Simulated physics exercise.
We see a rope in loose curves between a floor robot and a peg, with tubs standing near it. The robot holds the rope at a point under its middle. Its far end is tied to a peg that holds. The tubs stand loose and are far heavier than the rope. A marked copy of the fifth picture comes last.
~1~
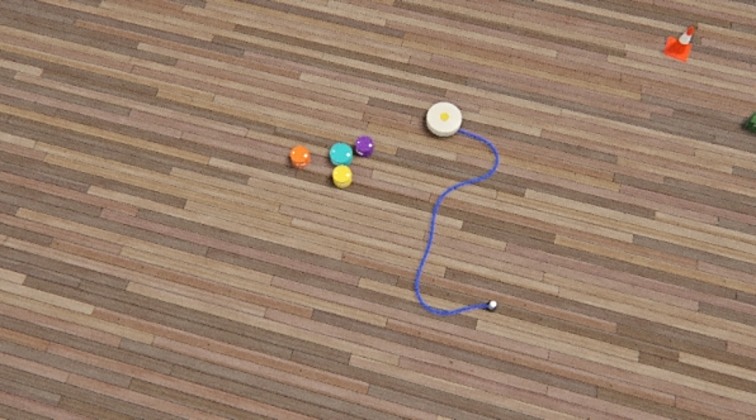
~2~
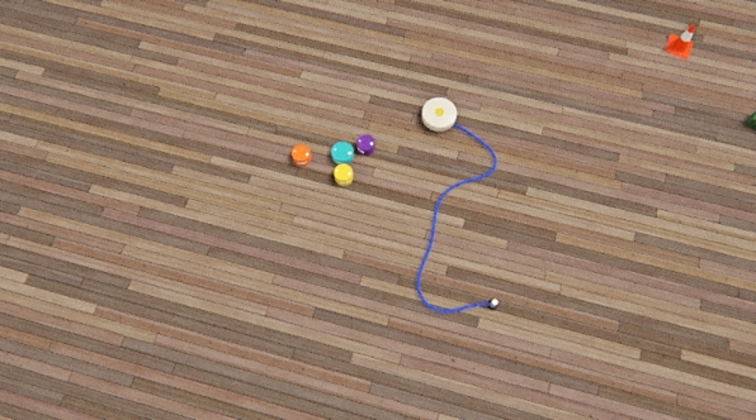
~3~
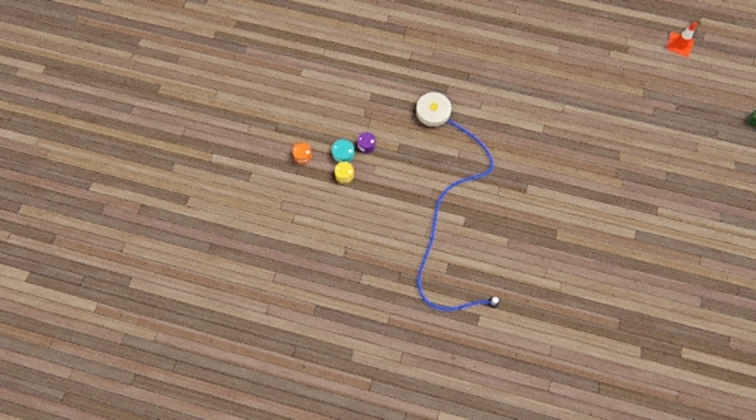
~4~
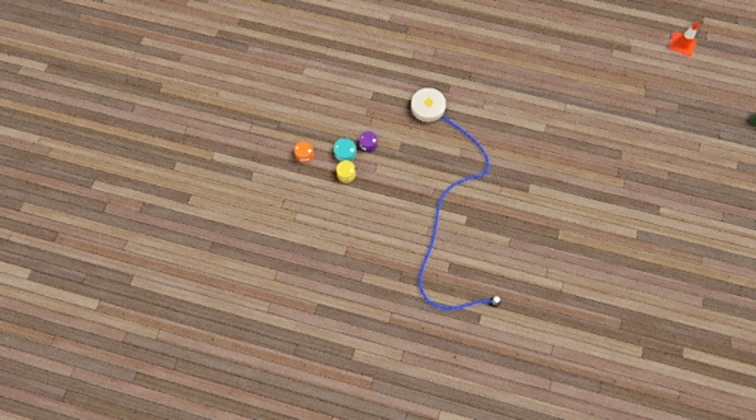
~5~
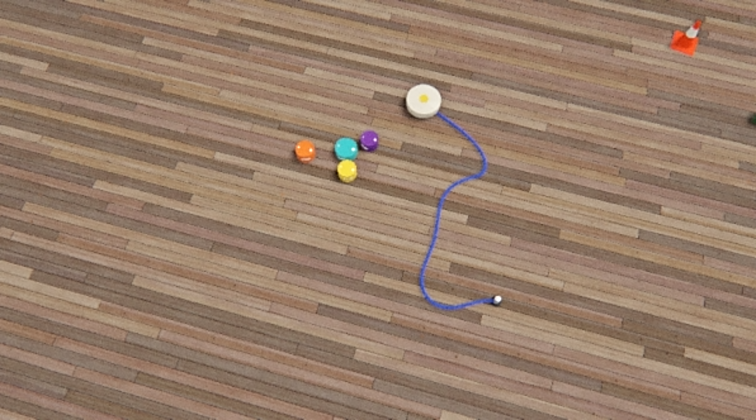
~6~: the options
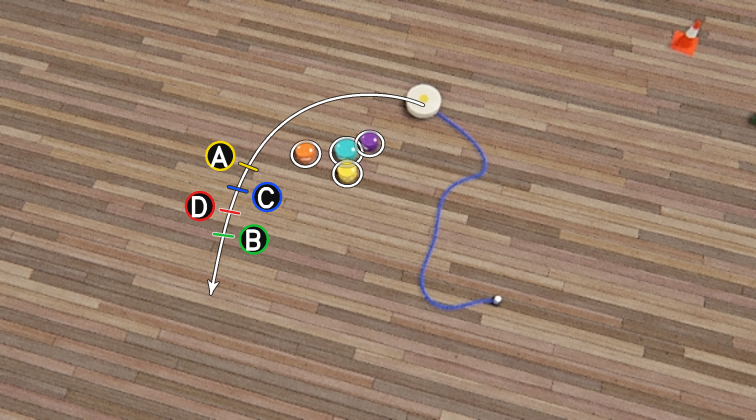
A white disc with a yellow centre, trailing a loosely curving blue rope, sits on a brown wood-plank floor seen from high above at an angle. Orange, turquoise, purple and yellow tubs cluster to its left, the rope's far end meets a small peg below, and an orange cone stands at upper right. The disc slides slightly up and left, drawing the upper rope along, while the view shifts very slightly.
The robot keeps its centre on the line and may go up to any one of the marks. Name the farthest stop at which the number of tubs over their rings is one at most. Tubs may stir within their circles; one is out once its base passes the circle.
It should halt at A.
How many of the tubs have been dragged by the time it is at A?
One.
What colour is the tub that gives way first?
The purple one.
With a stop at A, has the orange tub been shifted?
No.
On the copy, A at (248, 167); B at (223, 235); C at (238, 189); D at (230, 212); the route from (423, 105) via (270, 136) to (211, 294).
On A. First, robot (352, 92).
Then, robot (286, 118).
Finally, robot (247, 164); purple tub (365, 153); one over the rings.
By contrast, B has four over the rings; C has four over the rings; D has four over the rings.
